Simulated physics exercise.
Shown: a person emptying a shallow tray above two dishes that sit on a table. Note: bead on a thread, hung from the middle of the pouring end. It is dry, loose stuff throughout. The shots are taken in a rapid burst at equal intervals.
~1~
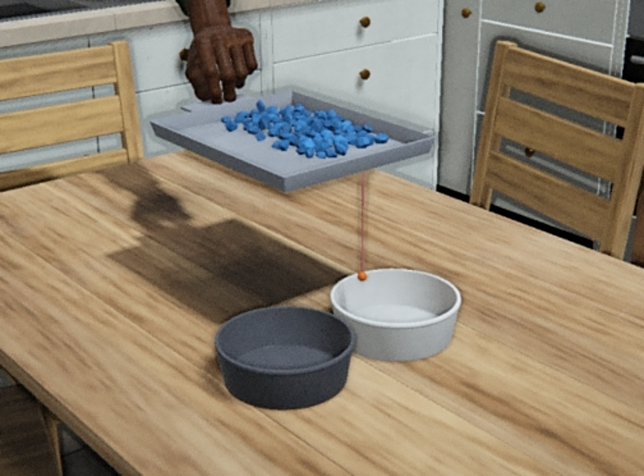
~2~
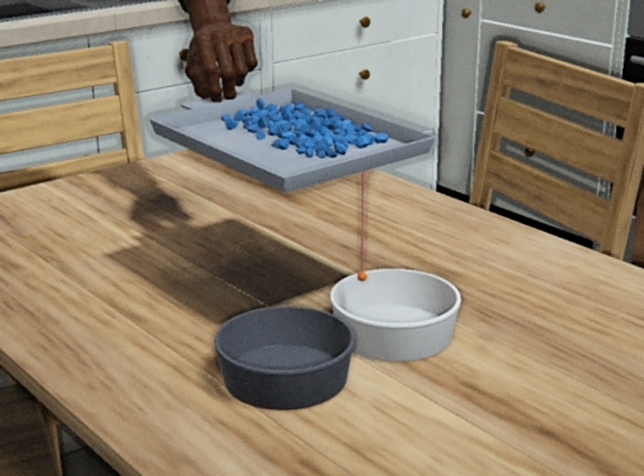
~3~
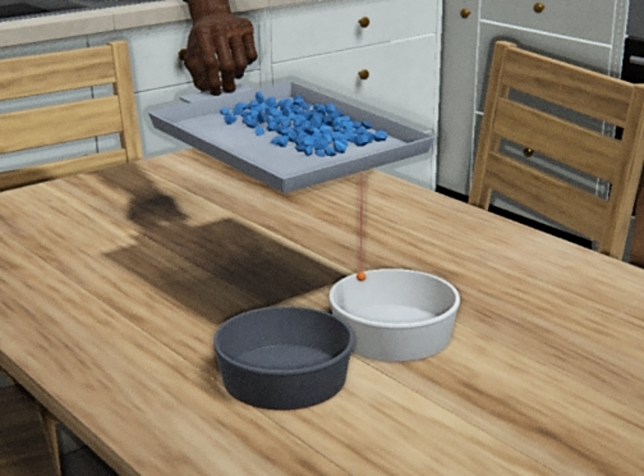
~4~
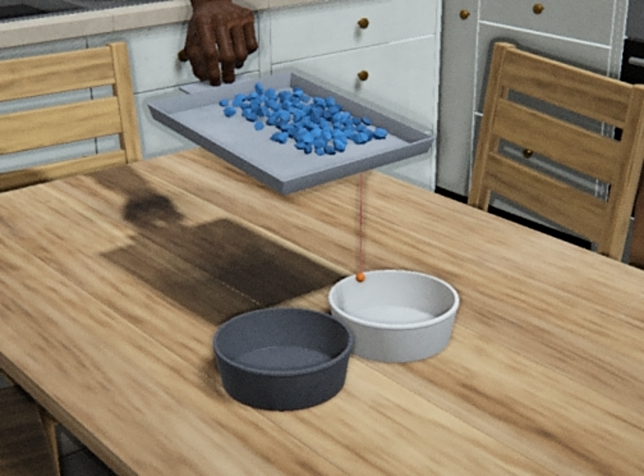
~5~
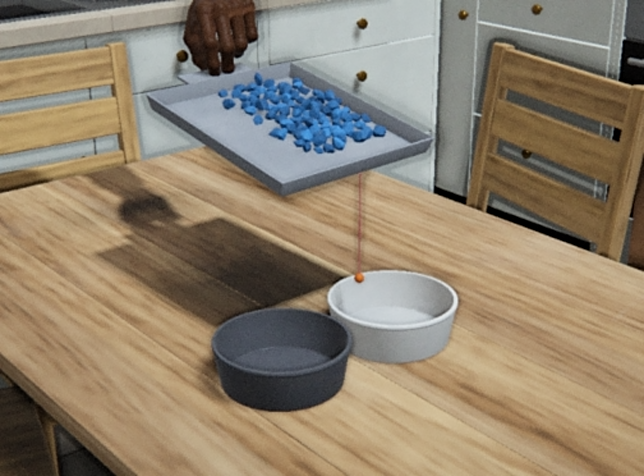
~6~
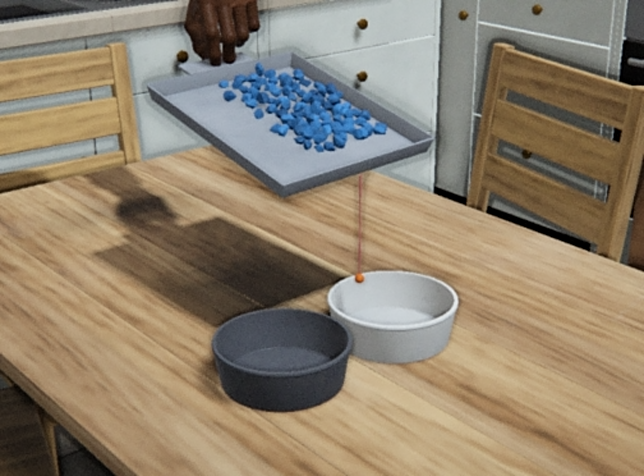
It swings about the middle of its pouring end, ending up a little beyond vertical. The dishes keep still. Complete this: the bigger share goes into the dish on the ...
Right.
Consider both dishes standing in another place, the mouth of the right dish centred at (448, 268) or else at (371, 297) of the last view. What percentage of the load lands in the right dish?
The first try yields 0% and the second yields 60%.
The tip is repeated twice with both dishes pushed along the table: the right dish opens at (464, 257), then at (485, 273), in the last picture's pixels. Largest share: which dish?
The leftmost dish, then the leftmost dish.
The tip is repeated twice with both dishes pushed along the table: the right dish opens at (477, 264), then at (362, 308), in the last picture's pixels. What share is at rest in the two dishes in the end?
Roughly 60 % and then 80 %.
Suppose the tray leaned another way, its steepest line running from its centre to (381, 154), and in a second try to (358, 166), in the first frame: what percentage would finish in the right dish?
Roughly 40 percent, then 70 percent.
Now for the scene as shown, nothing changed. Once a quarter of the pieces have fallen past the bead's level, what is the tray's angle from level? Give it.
Close to 90° of tilt at that moment.
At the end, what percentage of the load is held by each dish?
Per hundred pieces, the left dish ends with about 30 and the right dish with about 60.
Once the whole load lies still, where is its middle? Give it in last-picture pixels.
The centre comes to rest close to (379, 345).
Soon, tray tipped steeply; nearly all on the tray; a small part in the air.
A while on, tray tipped right over; about two thirds on the tray; a small part in the left dish; a small part in the right dish; a small part outside both; a small part in the air.
Towards the end, tray tipped past a quarter turn; about a quarter in the left dish; about half in the right dish; about a quarter outside both.
Finally, tray tipped past a quarter turn; about a quarter in the left dish; about half in the right dish; about a quarter outside both.
